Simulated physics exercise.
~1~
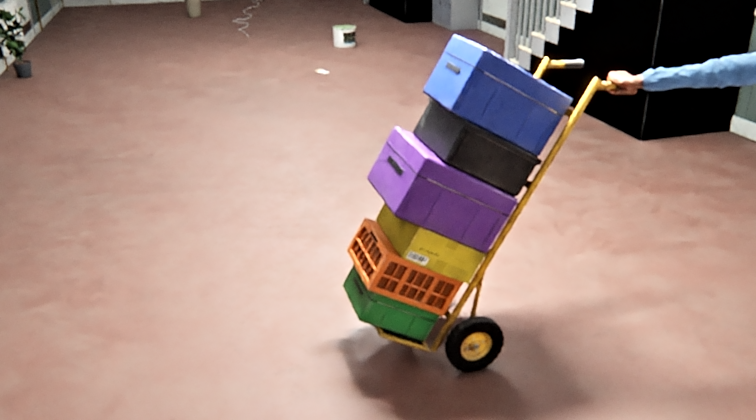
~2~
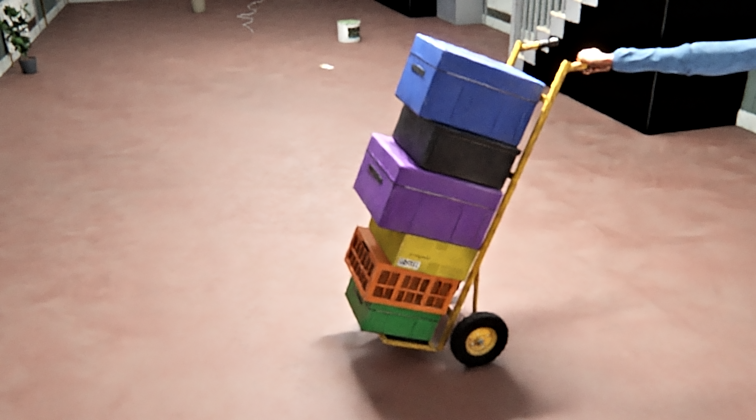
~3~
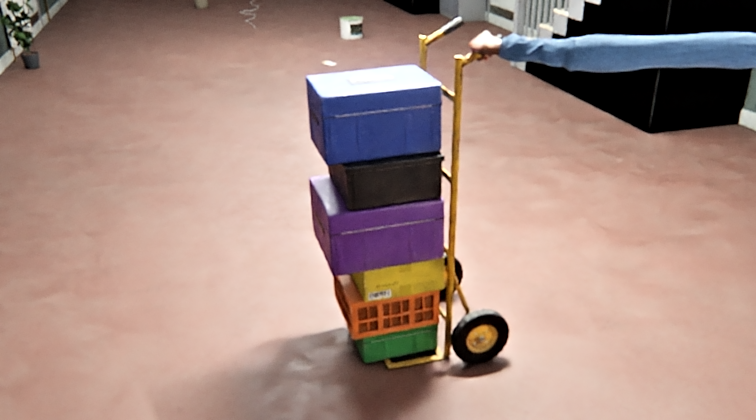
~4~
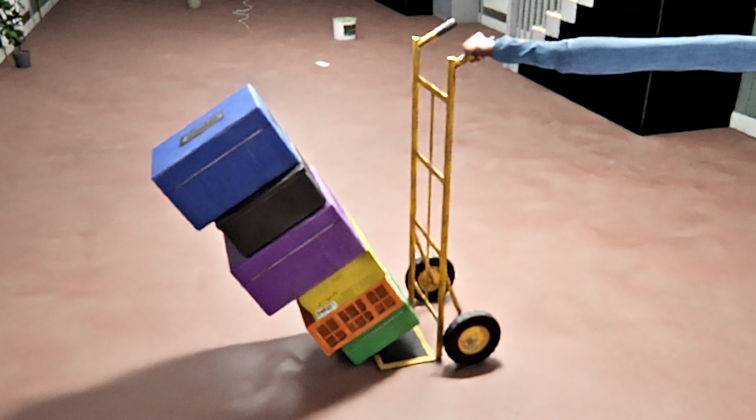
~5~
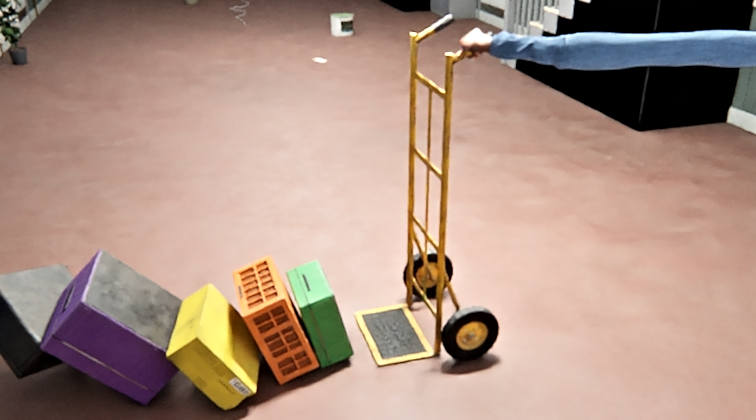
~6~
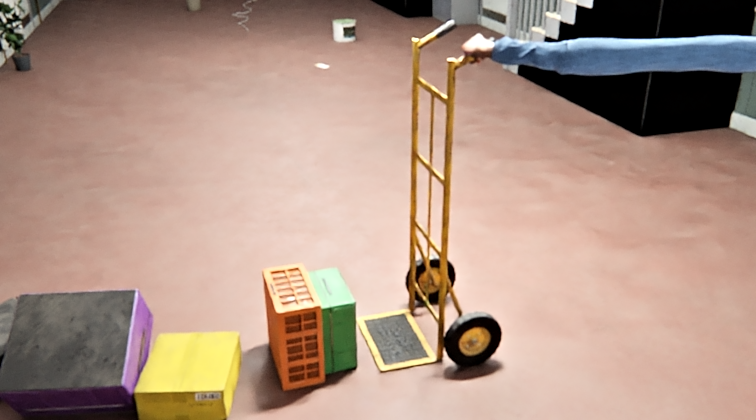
A yellow sack truck stacked with six loose boxes and crates was tipped upright by a hand and stopped, and the whole stack toppled off to the left, ending strewn across the floor while the hand still held the empty truck.
